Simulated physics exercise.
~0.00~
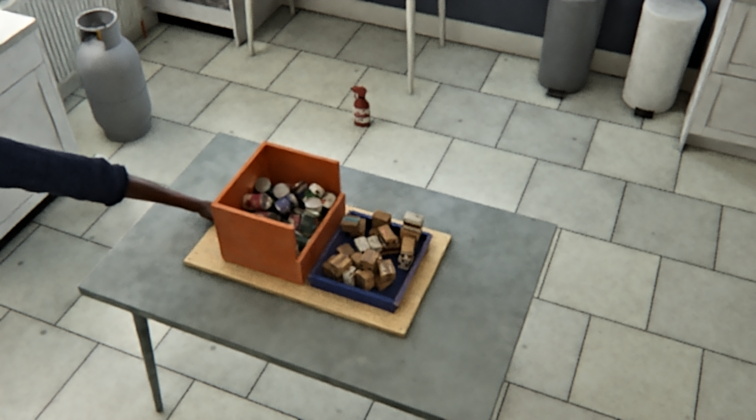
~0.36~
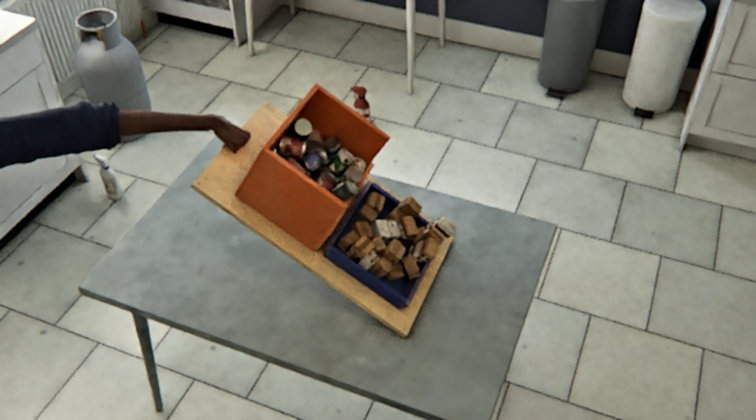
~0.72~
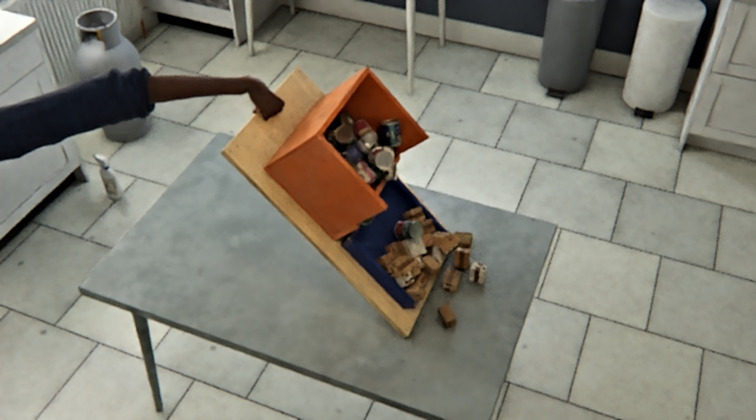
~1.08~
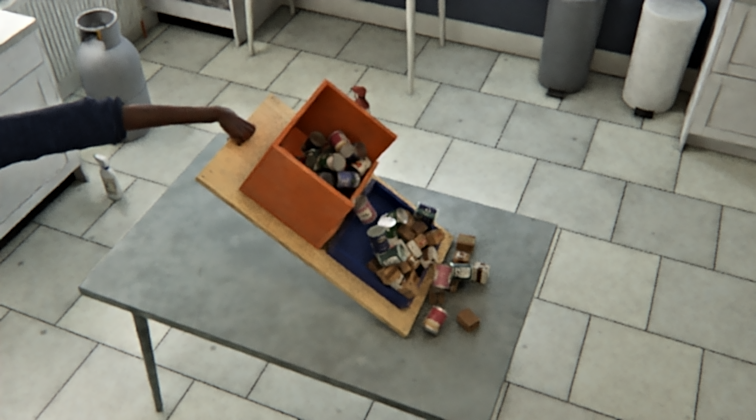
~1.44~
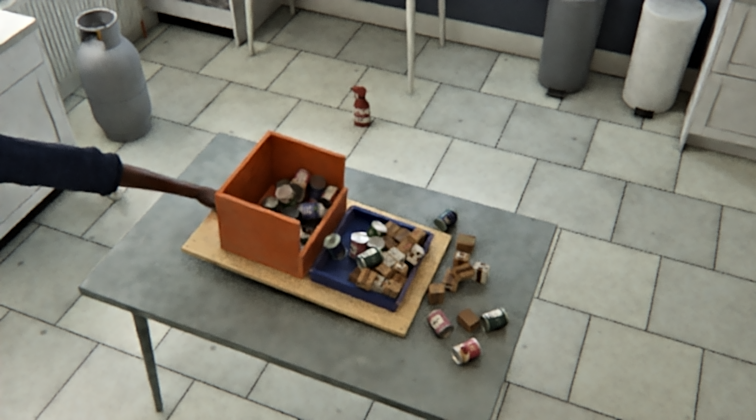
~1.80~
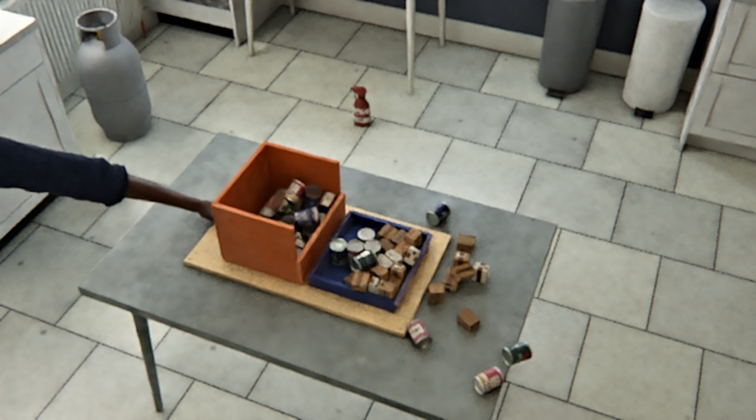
The clip shows a hand raising the left end of a board on a table, tipping small tins from an orange basket and little parcels from a blue one, then lowering it flat, with some tins in the blue basket and others scattered with parcels on the tabletop.
